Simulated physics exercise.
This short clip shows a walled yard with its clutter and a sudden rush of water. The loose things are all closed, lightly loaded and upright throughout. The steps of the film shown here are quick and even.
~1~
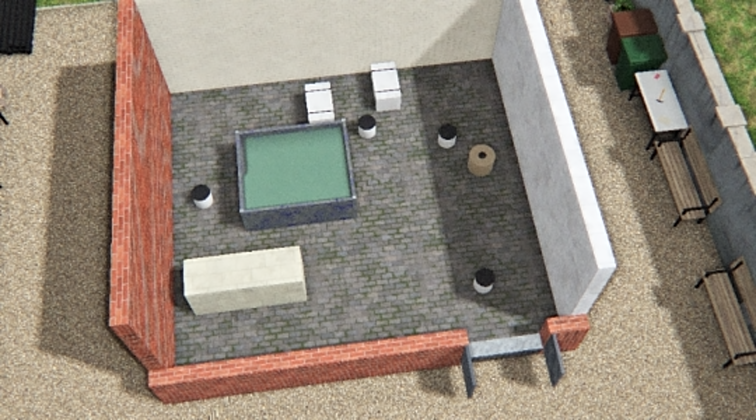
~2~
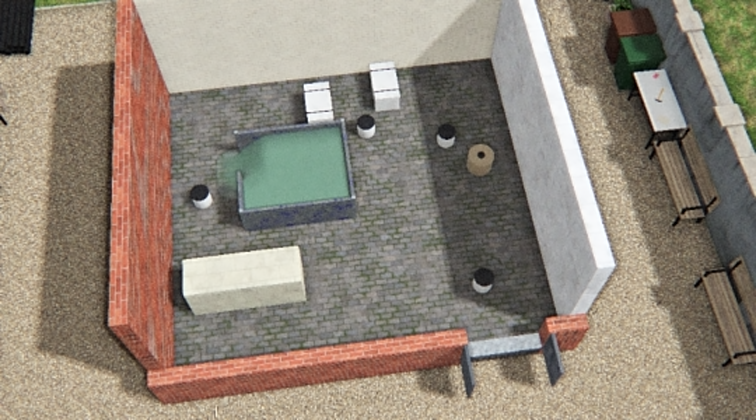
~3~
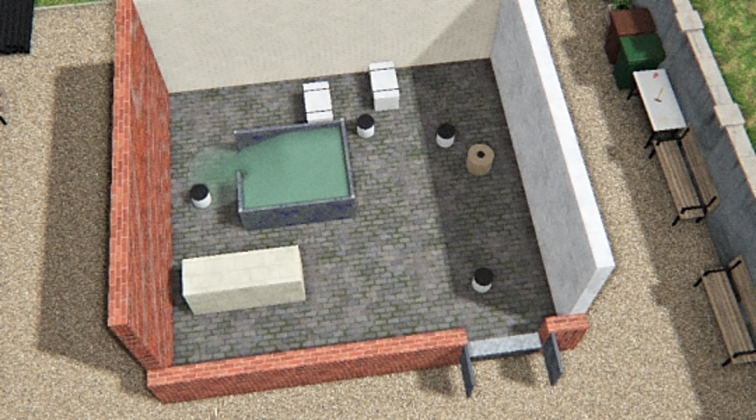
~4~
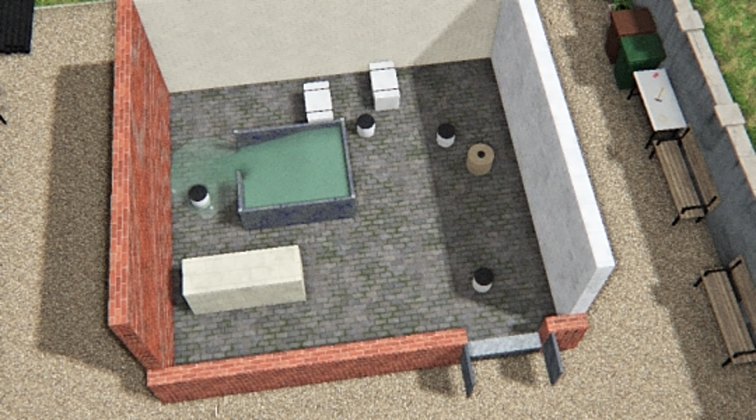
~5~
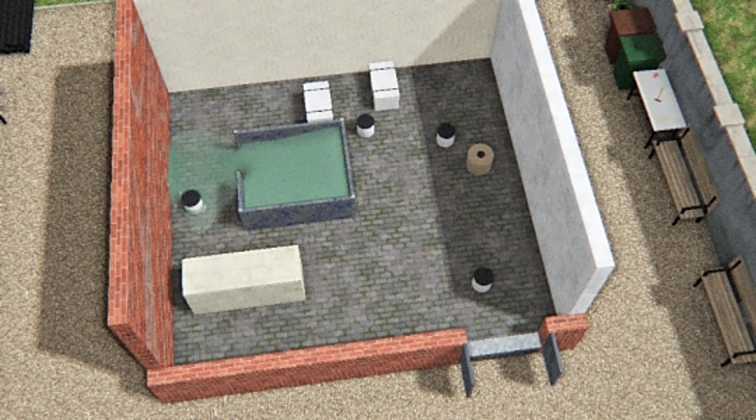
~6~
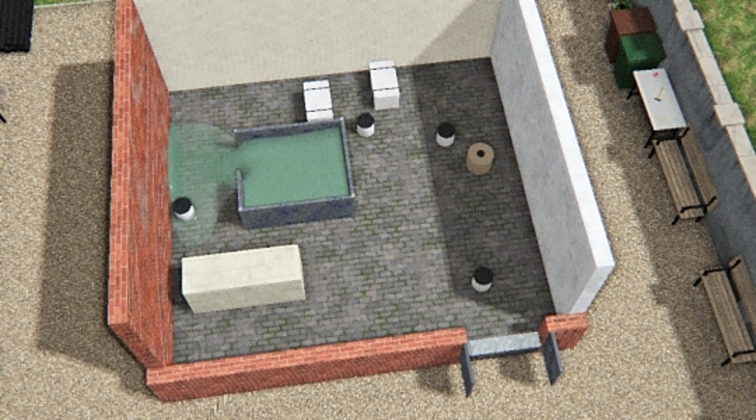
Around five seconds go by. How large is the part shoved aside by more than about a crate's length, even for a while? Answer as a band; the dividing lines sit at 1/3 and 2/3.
1/3 to 2/3.
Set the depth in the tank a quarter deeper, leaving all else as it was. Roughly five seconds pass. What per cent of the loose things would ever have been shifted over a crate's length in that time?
I reckon 60 per cent of the loose things.
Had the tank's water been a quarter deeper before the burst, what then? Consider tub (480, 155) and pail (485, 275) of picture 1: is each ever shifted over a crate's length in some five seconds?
Lab note, in order: Stayed below that mark / stayed below that mark.
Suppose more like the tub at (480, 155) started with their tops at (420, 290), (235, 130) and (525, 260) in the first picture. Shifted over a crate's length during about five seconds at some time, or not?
Going by the order given: Stays in place, stays in place, stays in place.
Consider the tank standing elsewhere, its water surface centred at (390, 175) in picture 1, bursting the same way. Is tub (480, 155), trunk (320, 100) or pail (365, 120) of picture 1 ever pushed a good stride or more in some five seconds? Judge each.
First never went far, then displaced far, then never went far.
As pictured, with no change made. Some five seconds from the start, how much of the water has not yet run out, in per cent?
I'd estimate some 100 percent of the water stays.
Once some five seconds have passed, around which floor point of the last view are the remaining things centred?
Somewhere near (448, 164) in the last view.
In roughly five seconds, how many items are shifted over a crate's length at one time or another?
I make it 4 in total.
A moment on, 1 of 7 are well off their spots; 0 afloat.
Next, 1 of 7 are well off their spots; 0 afloat.
Later, 2 of 7 are well off their spots; 0 afloat.
In the end, 4 of 7 are well off their spots, and 4 have been at some point; 1 afloat.
